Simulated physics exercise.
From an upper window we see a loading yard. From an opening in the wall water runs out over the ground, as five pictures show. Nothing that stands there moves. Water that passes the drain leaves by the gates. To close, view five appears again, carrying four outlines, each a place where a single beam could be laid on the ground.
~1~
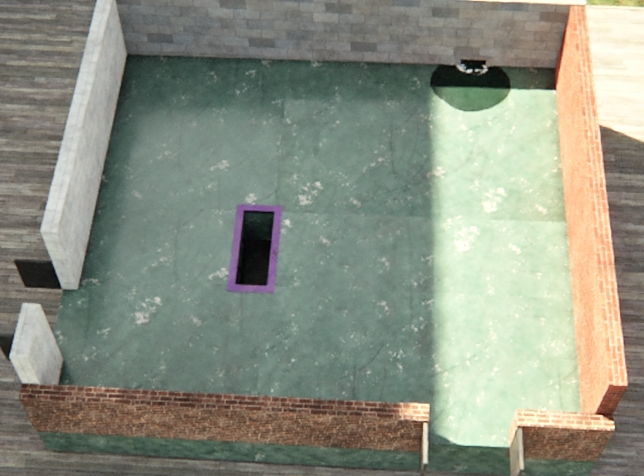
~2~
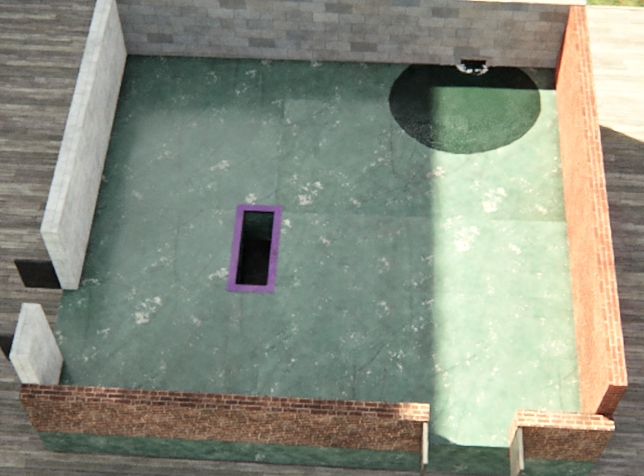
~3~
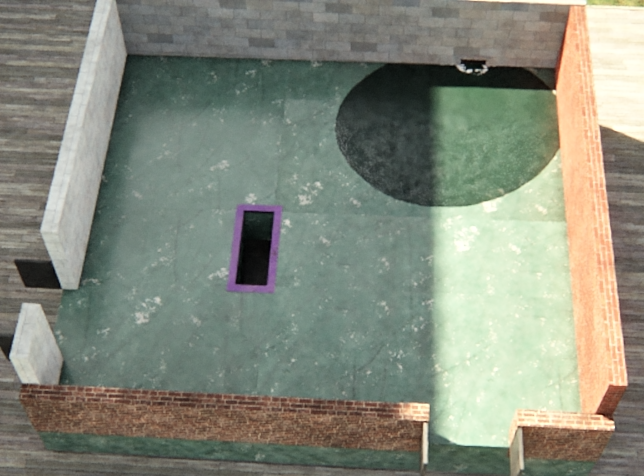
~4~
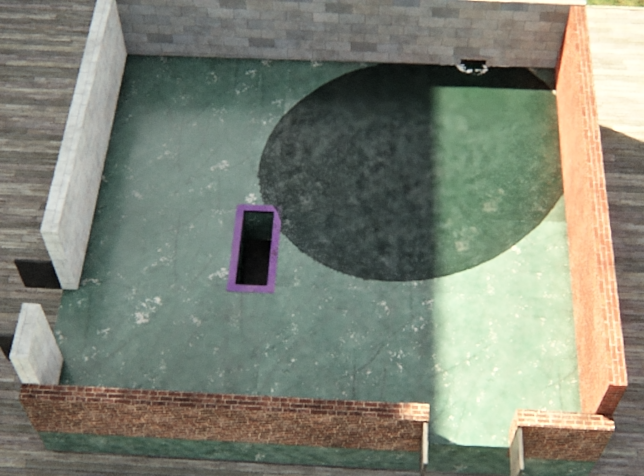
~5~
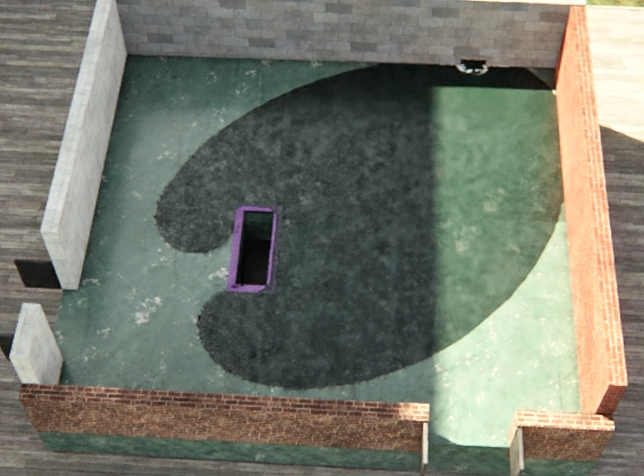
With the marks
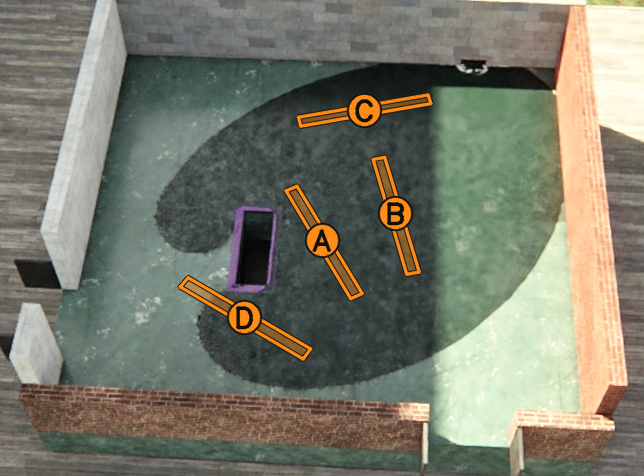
In a walled yard, dark water spreads from the back wall and surrounds a purple-edged pit.
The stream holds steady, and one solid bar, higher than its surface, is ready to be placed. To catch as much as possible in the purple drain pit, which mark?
Take D.
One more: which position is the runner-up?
The answer is C.
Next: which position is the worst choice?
That would be A.
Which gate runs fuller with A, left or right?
The left one.
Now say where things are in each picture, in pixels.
Outfall at (473, 61); purple drain pit at (255, 248); open gate at (71, 323); open gate at (467, 430); water covers 2 % of the ground and shows as far out as (477, 105); purple drain pit still dry.
Water covers 8 % of the ground and shows as far out as (417, 136); purple drain pit still dry.
Water covers 17 % of the ground and shows as far out as (366, 177); purple drain pit still dry.
Water covers 33 % of the ground and shows as far out as (302, 245); purple drain pit still dry.
Water covers 51 % of the ground and shows as far out as (255, 373); purple drain pit taking water.
On the marked copy, A from (291, 188) to (356, 296); B from (378, 158) to (412, 273); C from (299, 121) to (429, 99); D from (184, 282) to (306, 353).
With A, about 2 % of the stream runs into the purple drain pit, about 95 % out by the gates.
With B, about 13 % of the stream runs into the purple drain pit, about 85 % out by the gates.
With C, about 27 % of the stream runs into the purple drain pit, about 72 % out by the gates.
With D, about 44 % of the stream runs into the purple drain pit, about 54 % out by the gates.
